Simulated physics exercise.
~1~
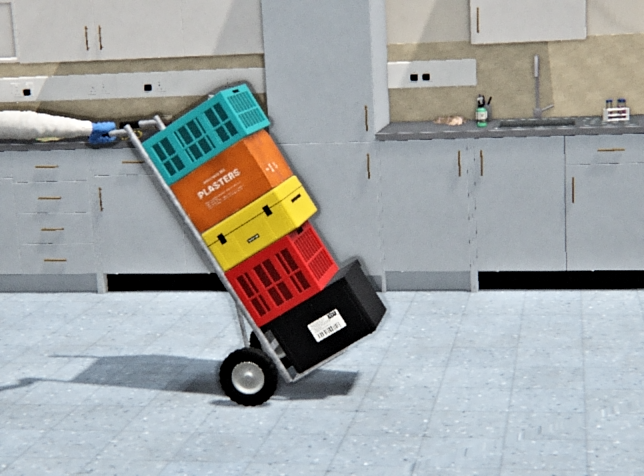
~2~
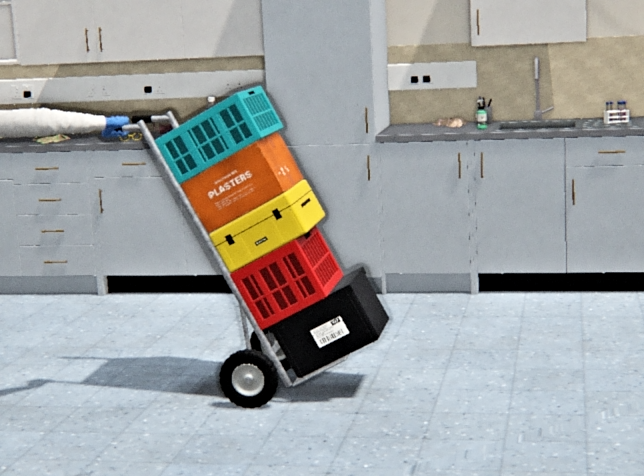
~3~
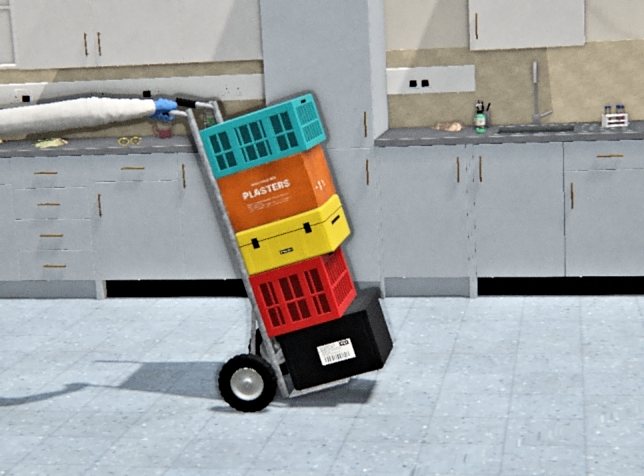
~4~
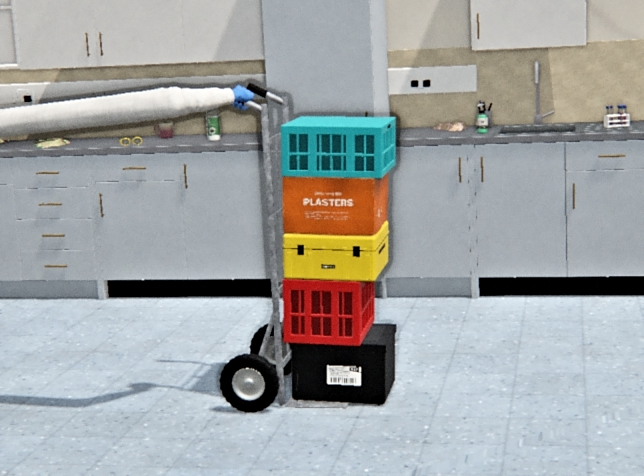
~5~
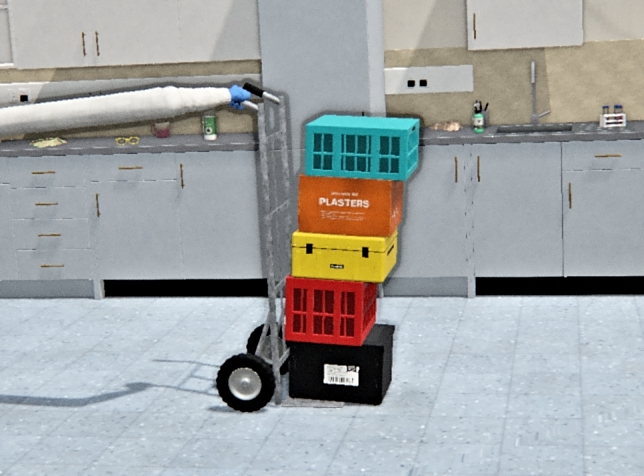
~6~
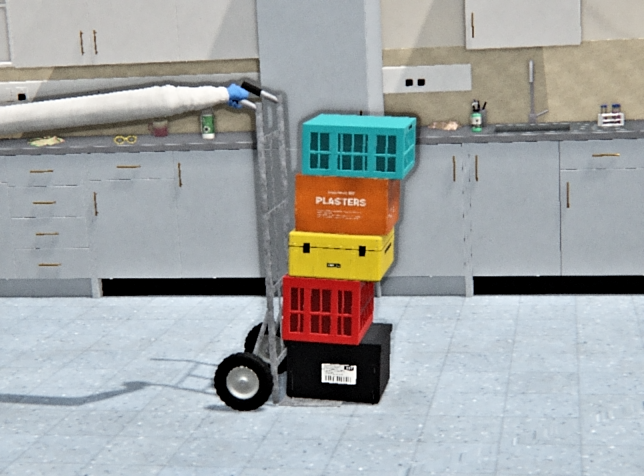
Hand truck stacked with five colourful containers swinging upright under a white-sleeved arm, the upper ones shifting right but staying stacked.
